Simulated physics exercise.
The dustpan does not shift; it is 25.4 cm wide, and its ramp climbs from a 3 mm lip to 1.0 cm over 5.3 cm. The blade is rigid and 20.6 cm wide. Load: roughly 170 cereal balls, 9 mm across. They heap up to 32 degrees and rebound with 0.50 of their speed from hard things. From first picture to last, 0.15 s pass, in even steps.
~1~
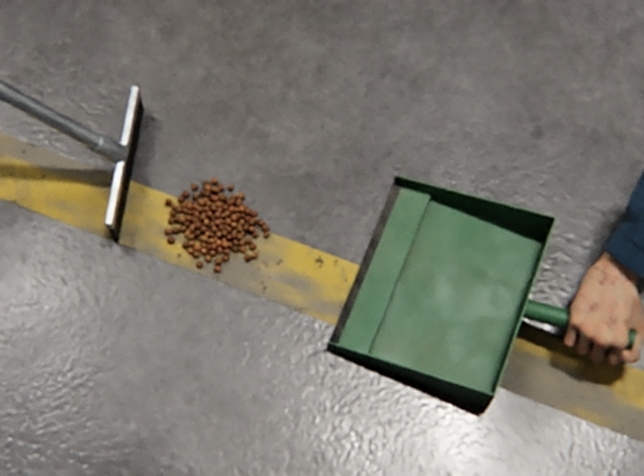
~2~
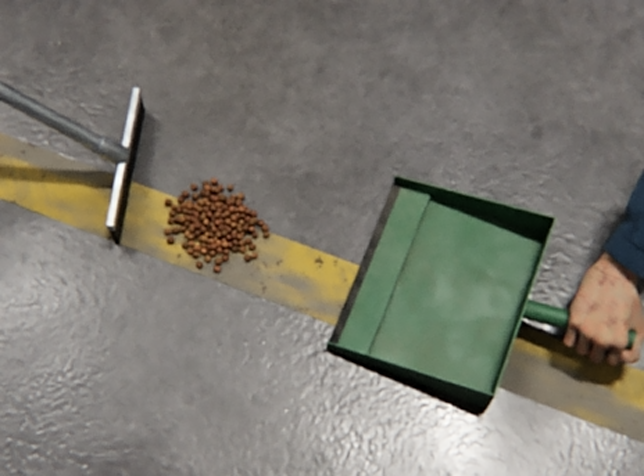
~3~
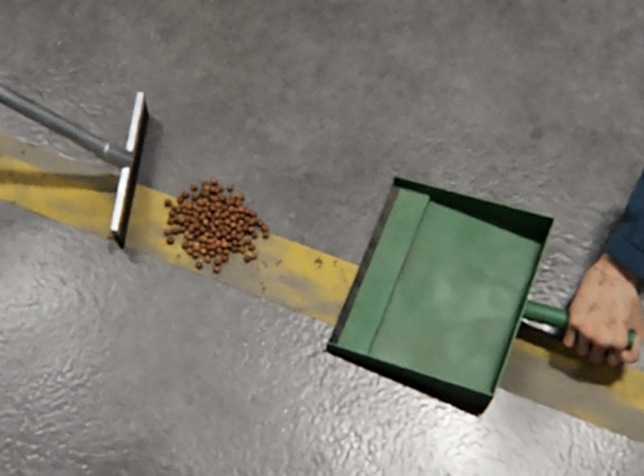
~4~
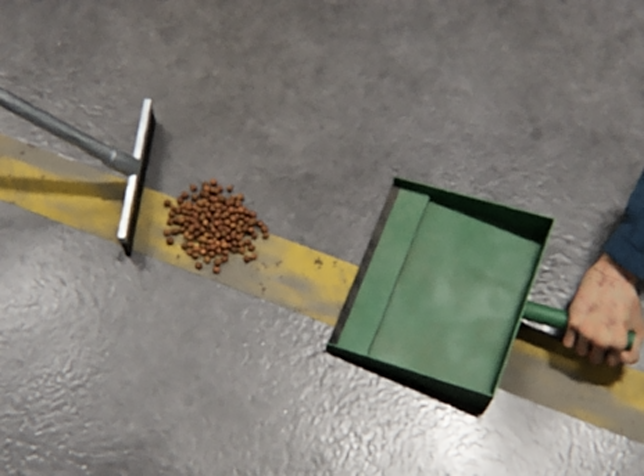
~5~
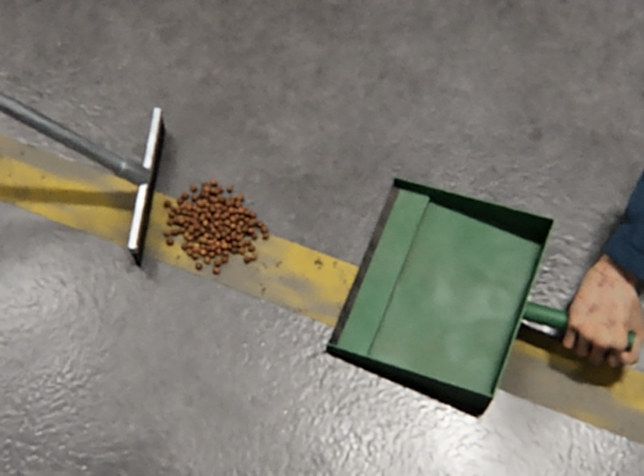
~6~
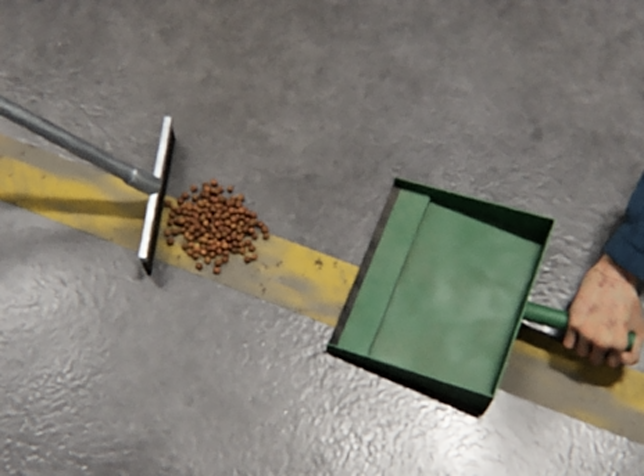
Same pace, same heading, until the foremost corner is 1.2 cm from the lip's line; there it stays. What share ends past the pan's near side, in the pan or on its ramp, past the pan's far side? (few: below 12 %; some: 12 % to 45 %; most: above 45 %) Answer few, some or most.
Near side few, pan few, far side few.
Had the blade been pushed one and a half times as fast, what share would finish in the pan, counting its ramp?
In that case some 15 per cent.
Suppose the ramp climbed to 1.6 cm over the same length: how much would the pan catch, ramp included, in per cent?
In that case some 5 per cent.
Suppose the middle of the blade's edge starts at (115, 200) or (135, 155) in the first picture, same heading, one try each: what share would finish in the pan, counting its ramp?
Some 0 and 5 per cent.
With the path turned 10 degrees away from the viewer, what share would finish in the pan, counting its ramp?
It would be near 15 per cent.
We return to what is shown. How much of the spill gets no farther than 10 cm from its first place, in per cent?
Roughly 20 per cent.
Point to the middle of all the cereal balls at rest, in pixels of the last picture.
Around (335, 274).
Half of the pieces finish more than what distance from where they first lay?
Some 18 cm.
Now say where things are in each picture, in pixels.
Blade from (110, 225) to (136, 93), moved 0.0 cm, 0 of the pieces shifted so far; middle of the pieces at (218, 223); pan at (453, 297), in the first picture.
Blade from (111, 226) to (137, 94), moved 0.3 cm, 0 of the pieces shifted so far; middle of the pieces at (217, 223), in the second picture.
Blade from (116, 231) to (141, 99), moved 1.2 cm, 0 of the pieces shifted so far; middle of the pieces at (217, 223), in the third picture.
Blade from (123, 239) to (149, 106), moved 2.6 cm, 0 of the pieces shifted so far; middle of the pieces at (217, 224), in the fourth picture.
Blade from (133, 249) to (158, 115), moved 4.6 cm, 0 of the pieces shifted so far; middle of the pieces at (217, 224), in the fifth picture.
Blade from (144, 258) to (169, 124), moved 6.5 cm, 0 of the pieces shifted so far; middle of the pieces at (217, 224); pan at (452, 298), in the sixth picture.
Then, 0.21 s after the last picture, middle of the blade 16 cm from the lip; 0 % over the lip, far side 0 %, near side 0 %.
Then, 0.35 s after the last picture, middle of the blade 8 cm from the lip; 0 % over the lip, far side 0 %, near side 5 %.
Then, 0.62 s after the last picture, middle of the blade 4 cm from the lip; 5 % over the lip, far side 0 %, near side 5 %.
In the end, near side 5 %, pan 5 %, far side 0 %, in front of the lip or behind the blade 90 %.
